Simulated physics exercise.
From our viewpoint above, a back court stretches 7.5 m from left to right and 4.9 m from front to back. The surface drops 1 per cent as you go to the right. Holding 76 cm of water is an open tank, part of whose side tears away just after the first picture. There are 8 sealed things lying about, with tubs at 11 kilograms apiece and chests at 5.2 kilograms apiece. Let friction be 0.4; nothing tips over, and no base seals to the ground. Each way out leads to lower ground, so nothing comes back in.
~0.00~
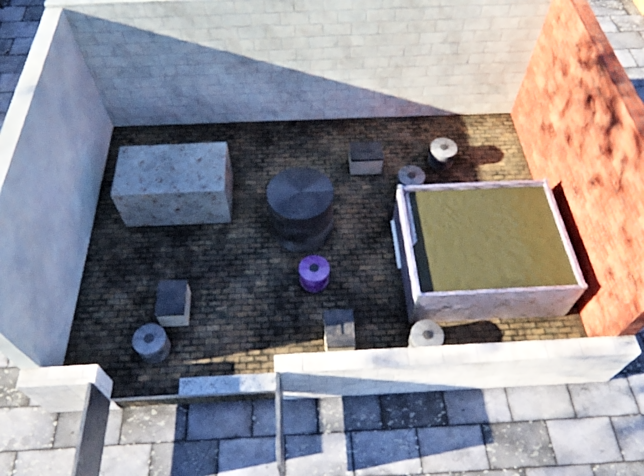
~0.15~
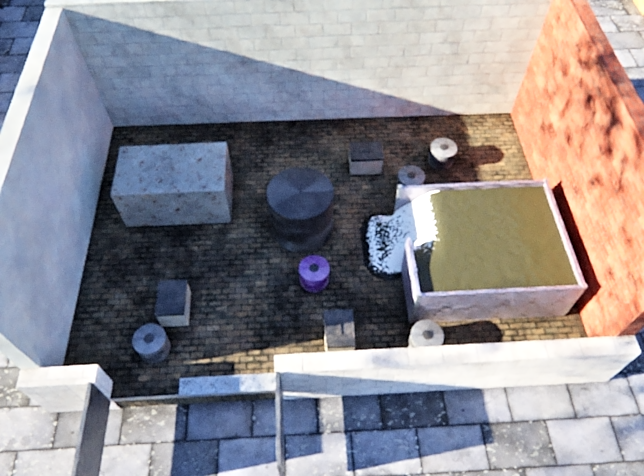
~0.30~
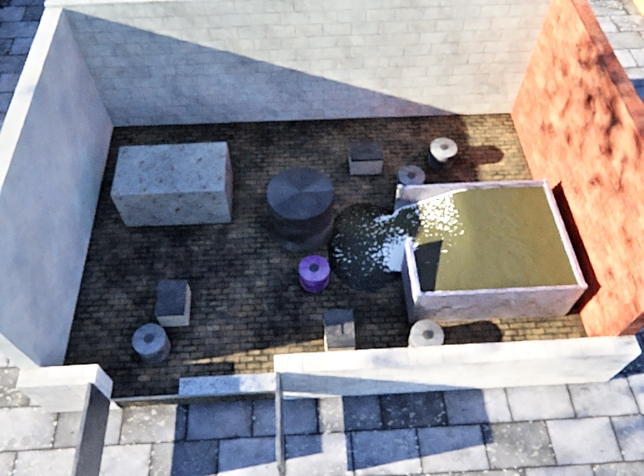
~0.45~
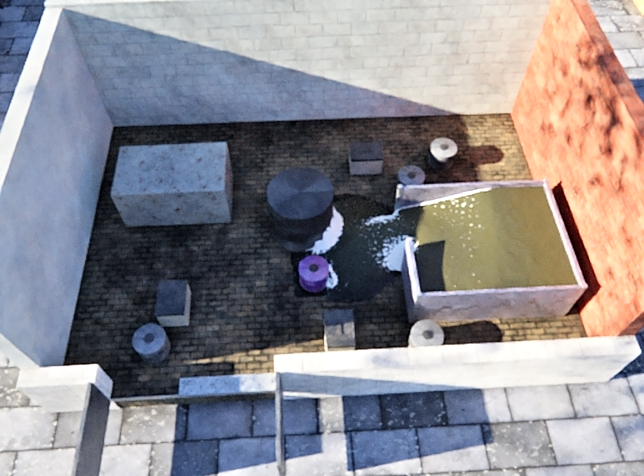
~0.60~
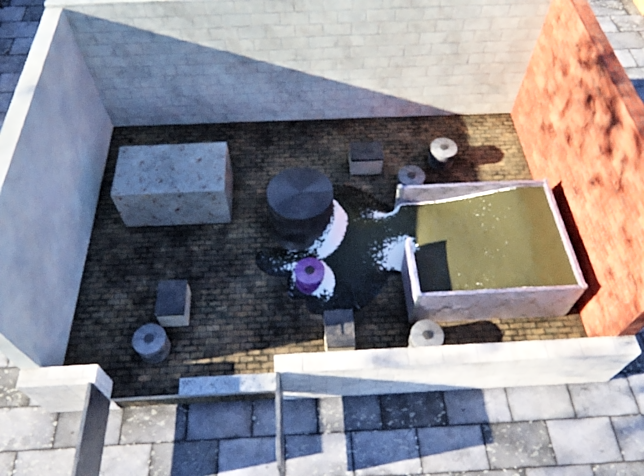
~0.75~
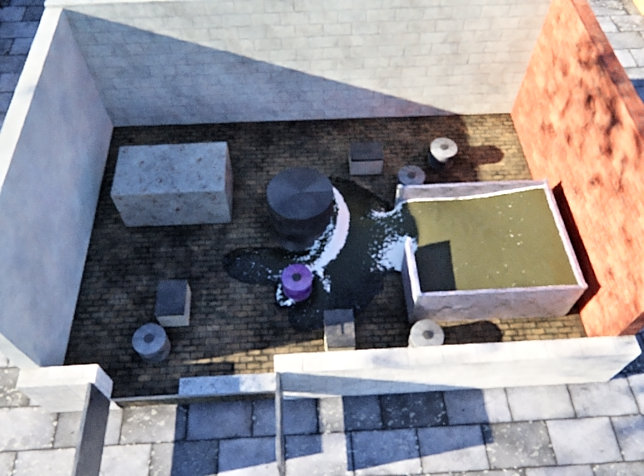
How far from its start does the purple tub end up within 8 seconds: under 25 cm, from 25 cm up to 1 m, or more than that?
Badly dislodged.
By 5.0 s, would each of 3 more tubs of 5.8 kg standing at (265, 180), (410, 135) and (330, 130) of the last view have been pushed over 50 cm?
In sequence: Stays within; goes beyond; goes beyond.
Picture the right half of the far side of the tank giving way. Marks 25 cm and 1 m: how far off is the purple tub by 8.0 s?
The answer: The purple tub stays more or less still.
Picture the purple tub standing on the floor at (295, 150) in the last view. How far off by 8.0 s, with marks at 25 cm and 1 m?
Outcome: It is taken a long way.
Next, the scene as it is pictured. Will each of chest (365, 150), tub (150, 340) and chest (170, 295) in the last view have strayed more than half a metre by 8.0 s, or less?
Results in listed order: Exceeds / exceeds / exceeds.
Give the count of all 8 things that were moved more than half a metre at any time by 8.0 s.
The tally stands at 5.
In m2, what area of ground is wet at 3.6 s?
Roughly 29 m2.
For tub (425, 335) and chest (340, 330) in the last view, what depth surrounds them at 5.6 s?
Roughly 4 and 4 cm.
After 1.6 s the purple tub is near (192, 358), 2.1 m from its start, aground; 0 of 8 are out; 0 afloat.
After 3.6 s the purple tub has gone out; 1 of 8 are out; 1 afloat.
After 5.6 s the purple tub has gone out; 1 of 8 are out; 3 afloat.
After 8.0 s the purple tub has gone out; 1 of 8 are out; 3 afloat.
